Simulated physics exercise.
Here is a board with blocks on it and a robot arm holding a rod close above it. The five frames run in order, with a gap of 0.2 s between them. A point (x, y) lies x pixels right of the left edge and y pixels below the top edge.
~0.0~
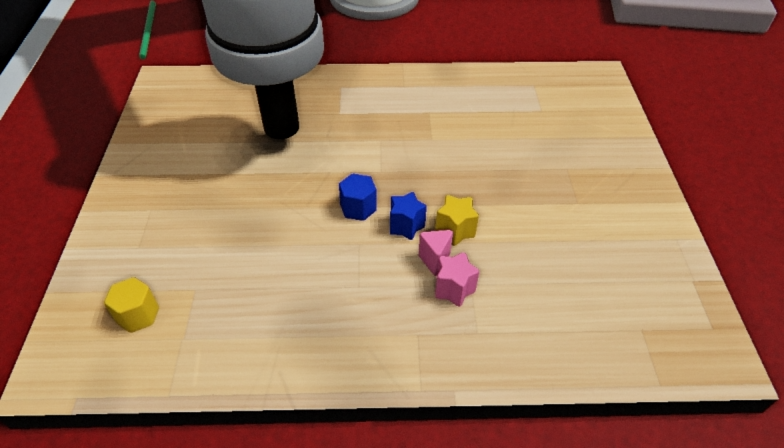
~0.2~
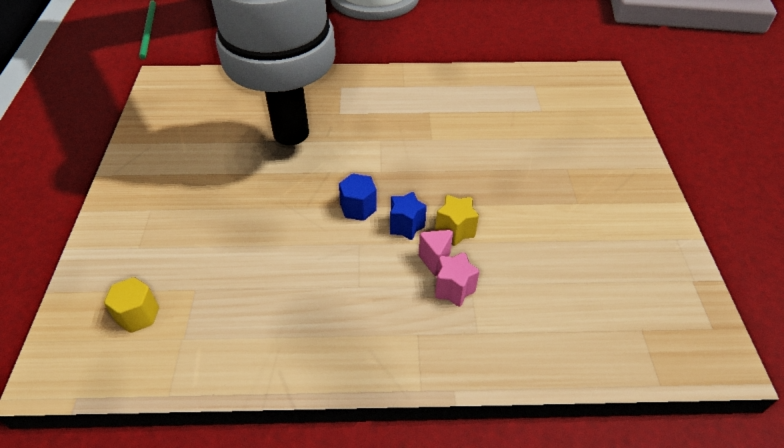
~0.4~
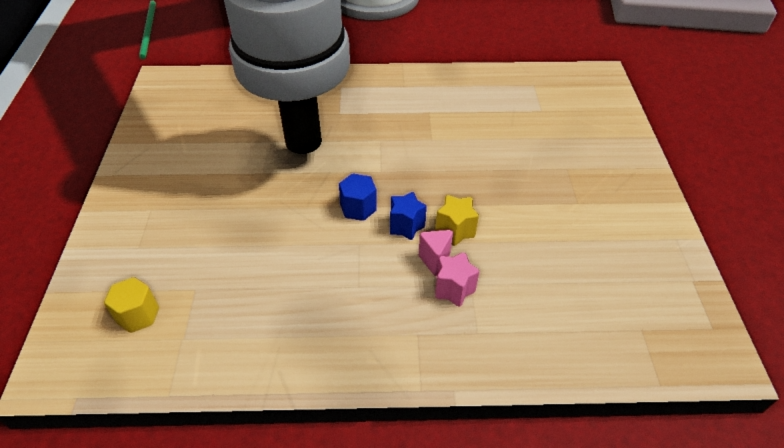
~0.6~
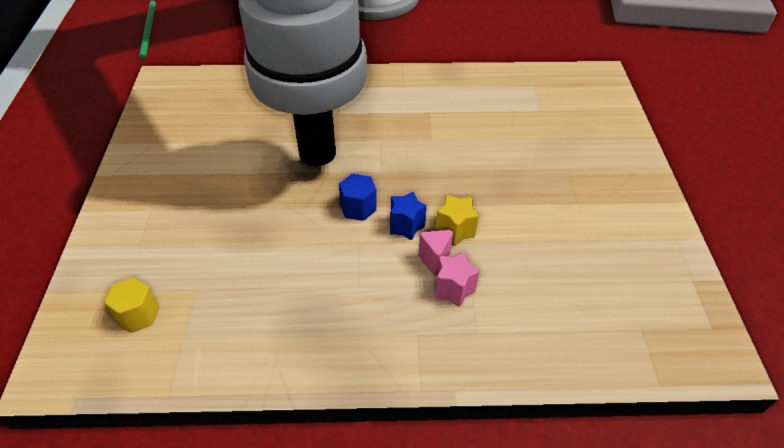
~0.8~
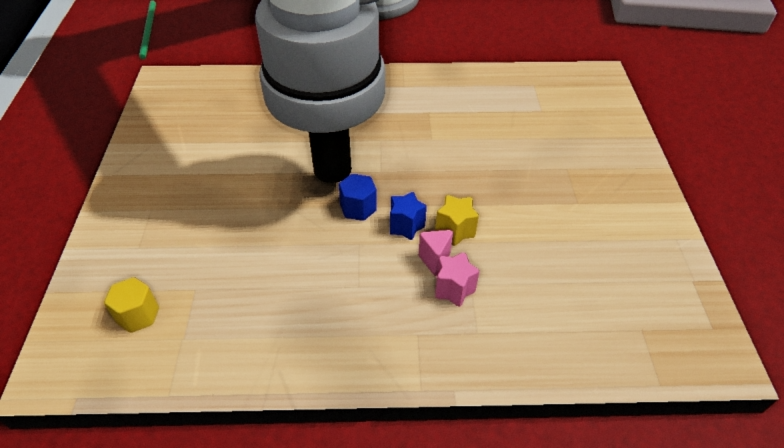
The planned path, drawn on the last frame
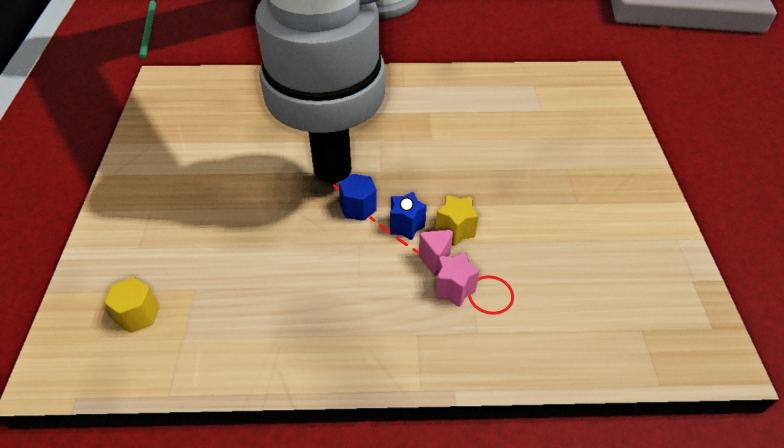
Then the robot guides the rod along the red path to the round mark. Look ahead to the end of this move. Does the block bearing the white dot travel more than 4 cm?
Yes, I think so.
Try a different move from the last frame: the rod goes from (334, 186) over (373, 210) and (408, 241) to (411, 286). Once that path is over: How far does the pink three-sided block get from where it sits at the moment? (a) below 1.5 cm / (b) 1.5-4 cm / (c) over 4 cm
I'll go with b - 1.5-4 cm.
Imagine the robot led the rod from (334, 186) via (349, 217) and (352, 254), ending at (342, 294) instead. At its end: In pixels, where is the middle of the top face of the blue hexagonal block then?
That would be at about pixel (393, 228).
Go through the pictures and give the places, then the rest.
Lower end of the rod (282, 128), tops of blocks, blue hexagonal block (357, 185), blue star-shaped block (407, 204), pink three-sided block (437, 239), pink star-shaped block (457, 268), yellow star-shaped block (458, 208), in the first picture.
Rod (291, 134), blocks as before, in the second picture.
Rod (304, 142), blocks as before, in the third picture.
Rod (318, 154), blocks as before, in the fourth picture.
Rod (333, 170), blue hexagonal block (357, 185), blue star-shaped block (407, 204), pink three-sided block (437, 239), pink star-shaped block (457, 268), yellow star-shaped block (458, 208), in the fifth picture.
The drawn path runs from (334, 186) via (376, 222) and (428, 259), ending at (491, 295); the dot is on the blue star-shaped block.
The first path, step by step. One third of the way, rod (376, 208); blue hexagonal block (400, 224); blue star-shaped block (434, 215), turned 30° anticlockwise; yellow star-shaped block (467, 210), turned 20° anticlockwise.
Two thirds of the way, rod (430, 244); blue hexagonal block (459, 264); blue star-shaped block (465, 231), turned 90° anticlockwise; pink three-sided block (489, 283), turned 45° clockwise; pink star-shaped block (493, 311); yellow star-shaped block (482, 208), turned 50° anticlockwise.
At the end, rod (494, 280); blue hexagonal block (531, 299); blue star-shaped block (490, 237), turned 140° anticlockwise; pink three-sided block (552, 324), turned 80° clockwise; pink star-shaped block (510, 332), turned 70° clockwise; yellow star-shaped block (487, 208), turned 70° anticlockwise.
